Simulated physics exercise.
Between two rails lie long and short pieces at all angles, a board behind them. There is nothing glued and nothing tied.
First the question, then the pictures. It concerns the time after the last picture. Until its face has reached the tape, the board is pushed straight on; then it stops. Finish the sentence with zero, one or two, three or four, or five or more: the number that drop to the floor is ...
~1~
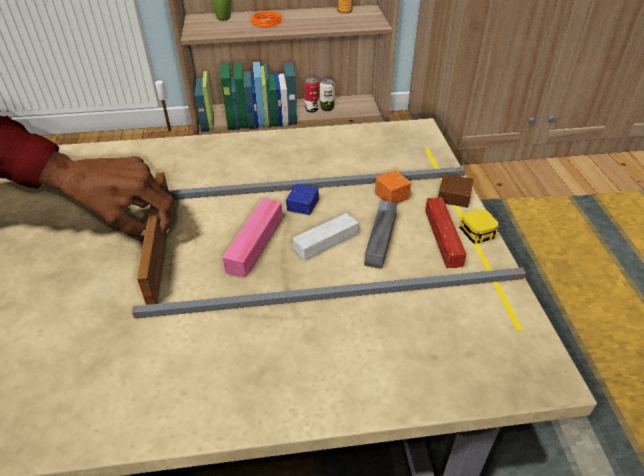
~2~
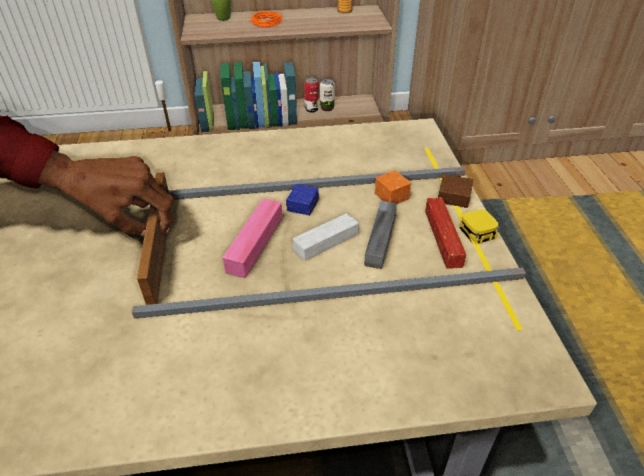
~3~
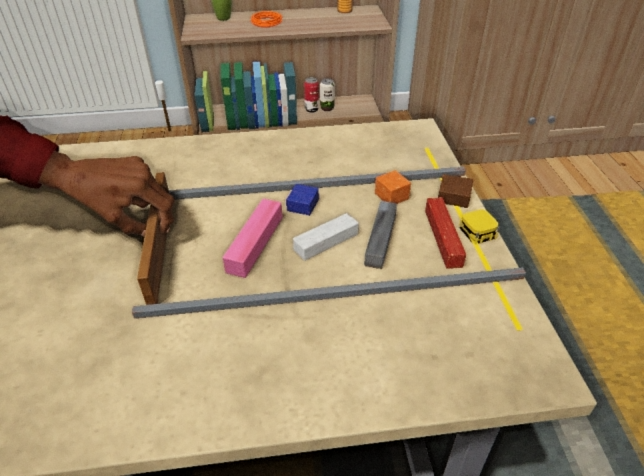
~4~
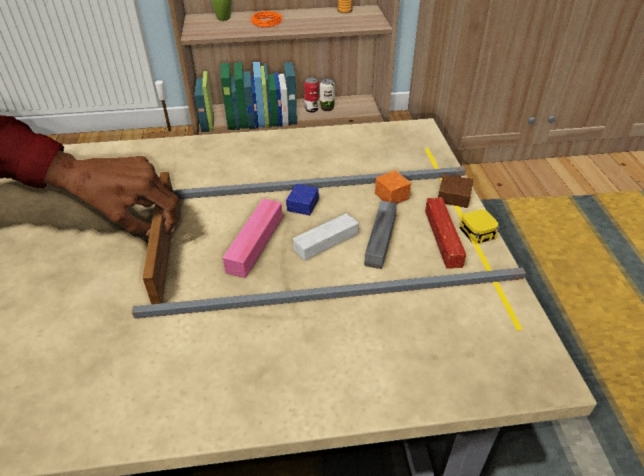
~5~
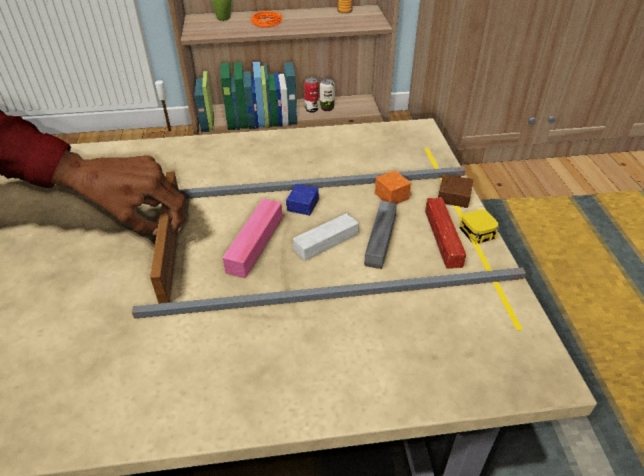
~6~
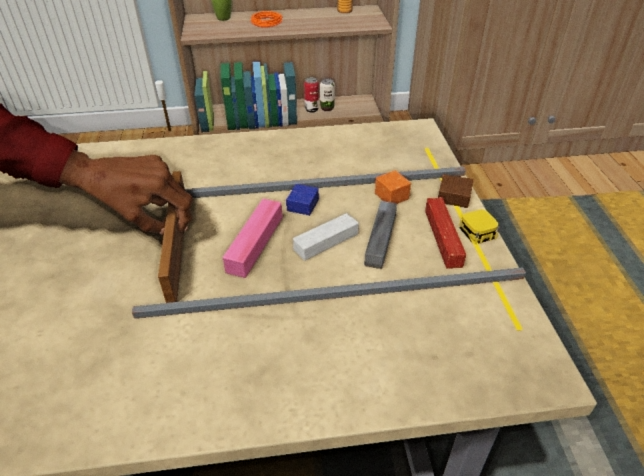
The number that drop to the floor is five or more.
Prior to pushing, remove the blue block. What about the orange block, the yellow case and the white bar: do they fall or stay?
The orange block: Remains. The yellow case: Drops. The white bar: Drops.
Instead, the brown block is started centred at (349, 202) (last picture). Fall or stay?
Placed there, it goes off the edge.
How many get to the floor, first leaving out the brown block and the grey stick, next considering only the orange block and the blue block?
The first removal gives 4, the second gives 5.
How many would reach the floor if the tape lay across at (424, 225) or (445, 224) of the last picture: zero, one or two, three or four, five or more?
1 or 2; three or four.
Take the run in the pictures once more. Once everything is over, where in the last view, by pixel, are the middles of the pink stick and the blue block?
The pink stick stops around (477, 216); the blue block around (459, 178).
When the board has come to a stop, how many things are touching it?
It is in contact with 2.
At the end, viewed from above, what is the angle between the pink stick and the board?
Some 0 degrees.
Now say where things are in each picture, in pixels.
Yellow case (479, 227); brown block (455, 190); red bar (444, 231); board (156, 234); tape (464, 222), in the first frame.
Brown block (455, 191); pink stick (255, 236), in the second frame.
Red bar (444, 231); white bar (326, 236), in the third frame.
Yellow case (479, 227); blue block (303, 199), in the fourth frame.
Brown block (455, 191); orange block (393, 188), in the fifth frame.
Yellow case (479, 227); brown block (455, 191); red bar (444, 231); board (174, 233); tape (464, 222), in the sixth frame.
A little later, none off yet; yellow case at rest near (479, 227); brown block at rest near (455, 191); red bar at rest near (444, 231).
When it is over, the number that fall off is five or more; down, white bar, grey stick, orange block, red bar, brown block and yellow case.
